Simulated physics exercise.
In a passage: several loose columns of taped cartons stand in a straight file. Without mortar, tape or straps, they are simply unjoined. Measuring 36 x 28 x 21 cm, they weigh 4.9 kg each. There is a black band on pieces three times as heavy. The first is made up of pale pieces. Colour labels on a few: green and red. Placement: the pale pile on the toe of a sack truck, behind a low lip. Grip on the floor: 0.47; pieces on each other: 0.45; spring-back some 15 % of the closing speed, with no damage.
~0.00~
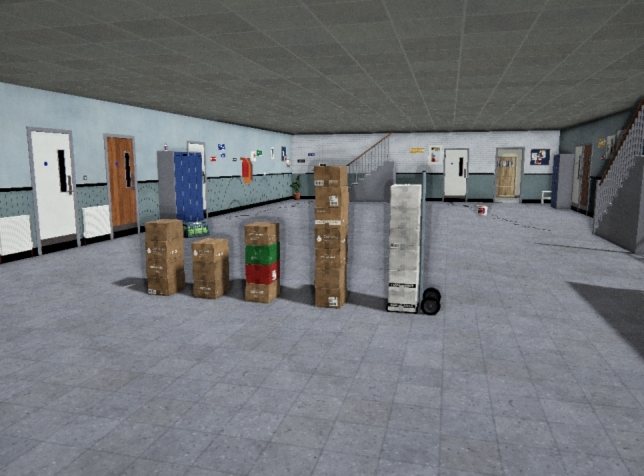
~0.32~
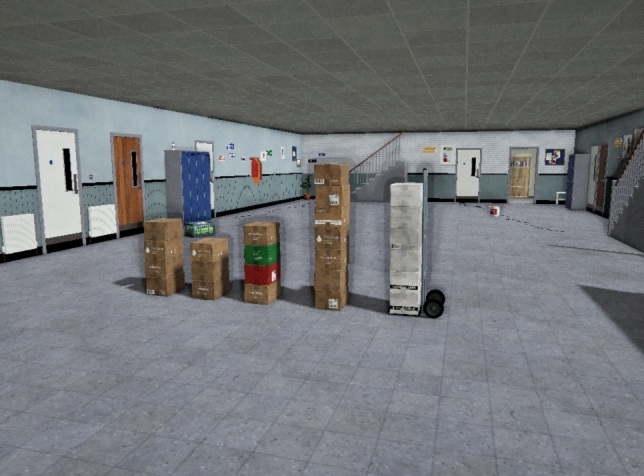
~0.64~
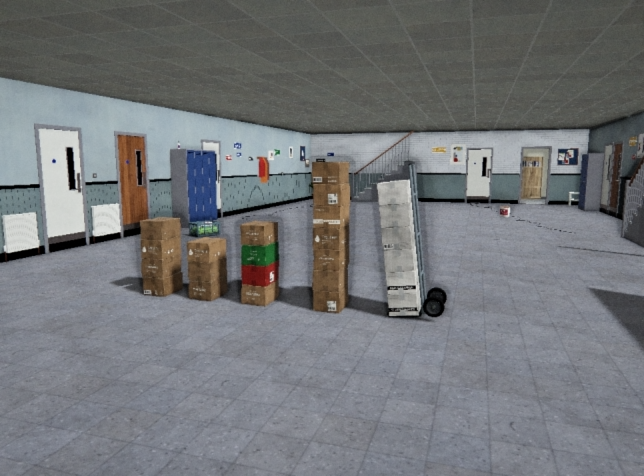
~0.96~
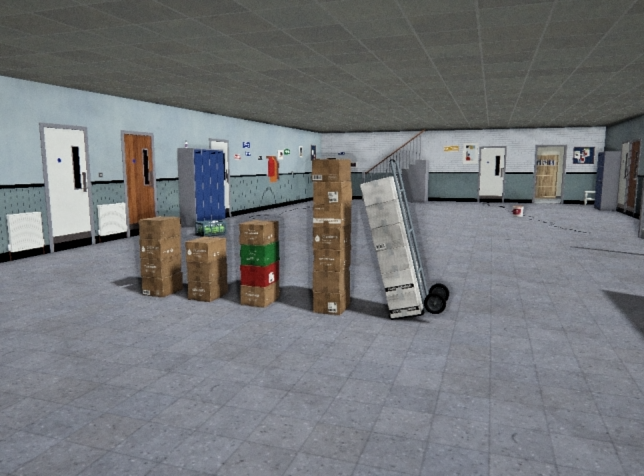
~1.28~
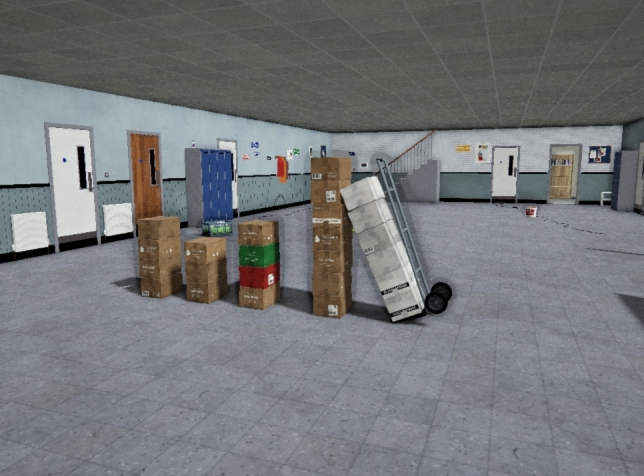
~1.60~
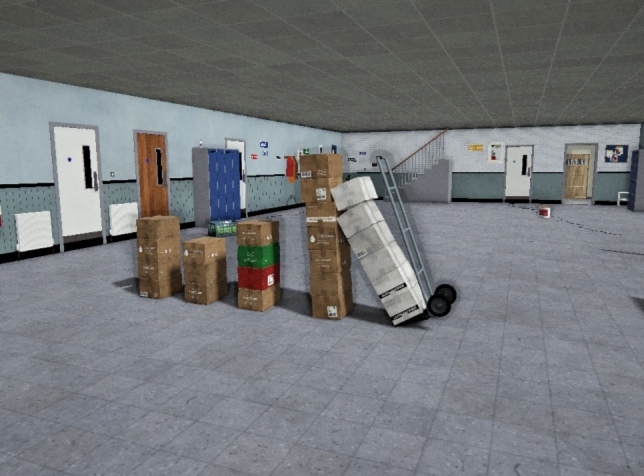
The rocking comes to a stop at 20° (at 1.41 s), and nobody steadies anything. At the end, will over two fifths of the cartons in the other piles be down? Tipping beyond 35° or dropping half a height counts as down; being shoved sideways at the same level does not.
Yes, over two fifths are.
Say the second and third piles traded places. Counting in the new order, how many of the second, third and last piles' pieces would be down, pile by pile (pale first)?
Pile by pile, you'd see second at 4, third at 7 and last at 3 down.
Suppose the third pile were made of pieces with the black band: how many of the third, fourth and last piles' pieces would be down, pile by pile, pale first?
You'd get third 4, fourth 0 and last 3.
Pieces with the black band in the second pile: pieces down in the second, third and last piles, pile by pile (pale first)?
Down per pile - second: 0, third: 0, last: 0.
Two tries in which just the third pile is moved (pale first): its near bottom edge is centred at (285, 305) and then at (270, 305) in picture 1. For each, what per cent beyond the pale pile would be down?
90 and 100 %.
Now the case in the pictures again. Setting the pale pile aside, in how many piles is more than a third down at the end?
I make it 4 of the piles.
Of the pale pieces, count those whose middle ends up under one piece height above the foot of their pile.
The count is 3.
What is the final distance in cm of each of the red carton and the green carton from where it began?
The red one ends around 40 cm from its start and the green one around 60 cm.
After 2.20 s, 6 of the pale pile down; none of the 18 other cartons down, 7 disturbed.
After 2.64 s, 6 of the pale pile down; 7 of the 18 other cartons down; red carton 16° from how it stood; green carton 16° from how it stood.
After 3.50 s, 6 of the pale pile down; 14 of the 18 other cartons down; red carton 42° from how it stood, 11 cm lower; green carton 41° from how it stood, 15 cm lower.
In the end (5.0 s), 6 of the pale pile down; 17 of the 18 other cartons down; green carton 42° from how it stood, 16 cm lower; red carton 42° from how it stood, 11 cm lower. That is 94 per cent. From the last view, middles, green carton near (213, 266), red carton near (225, 282).
